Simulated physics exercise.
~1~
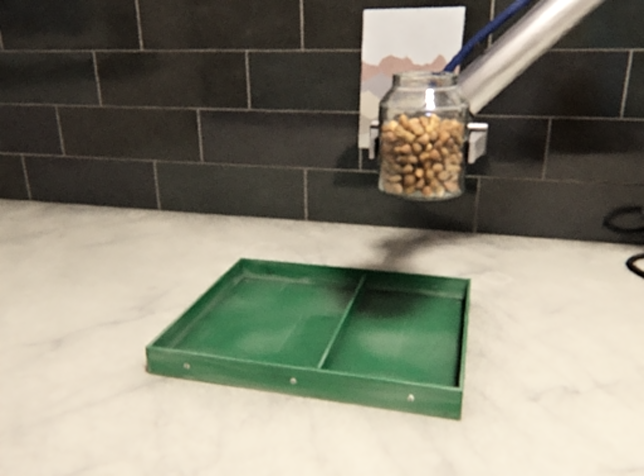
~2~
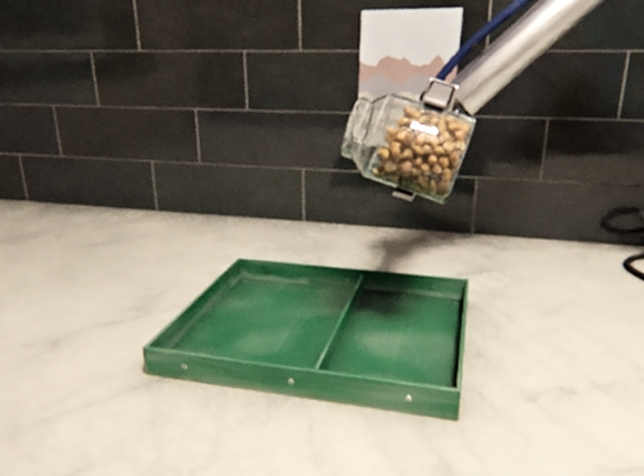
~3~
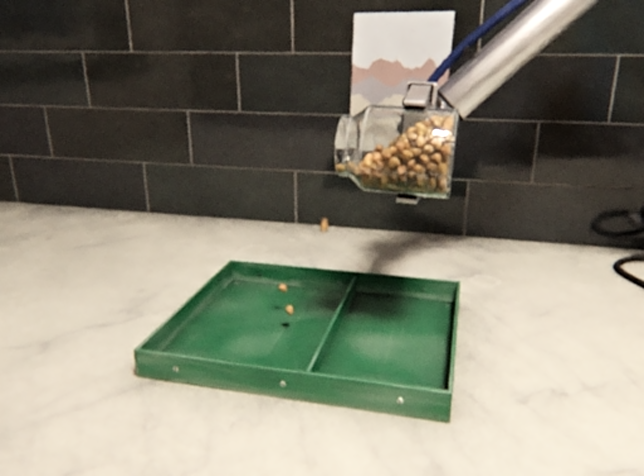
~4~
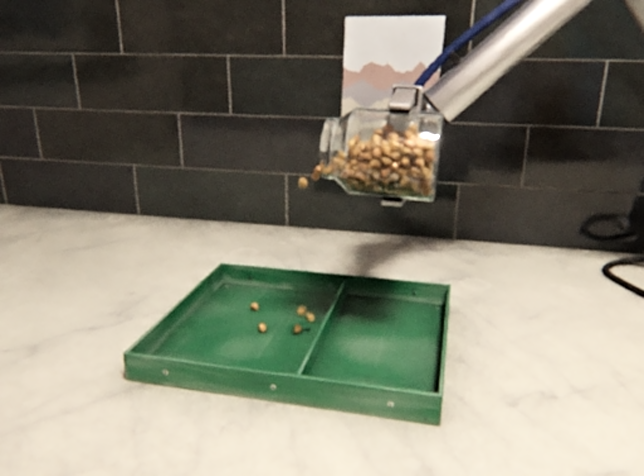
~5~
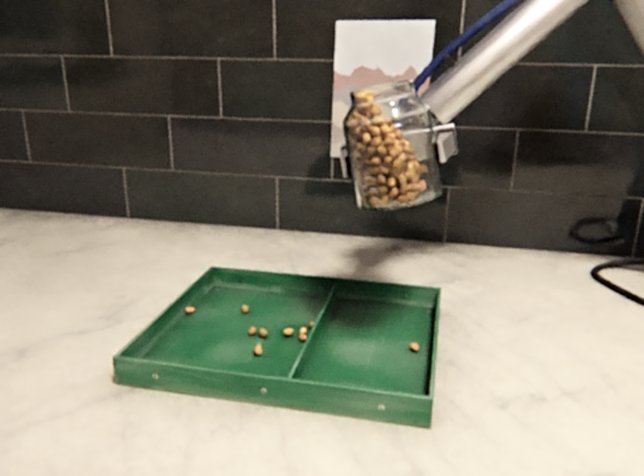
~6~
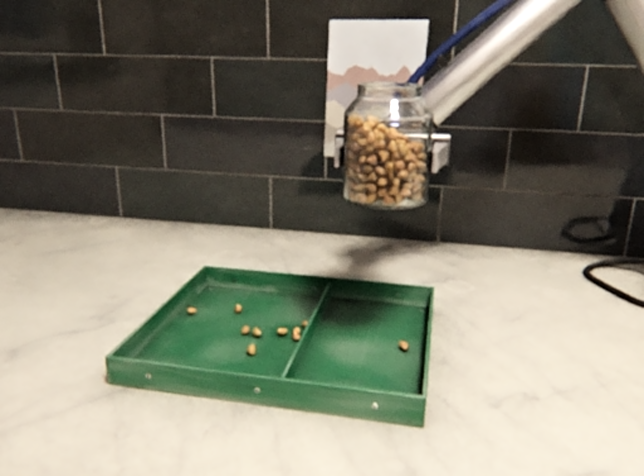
A robot arm tipped a glass jar of beans onto its side above a divided green tray, dropping a few into it, then stood the jar upright again, still mostly full, with most of the spilled beans in the tray's left part.
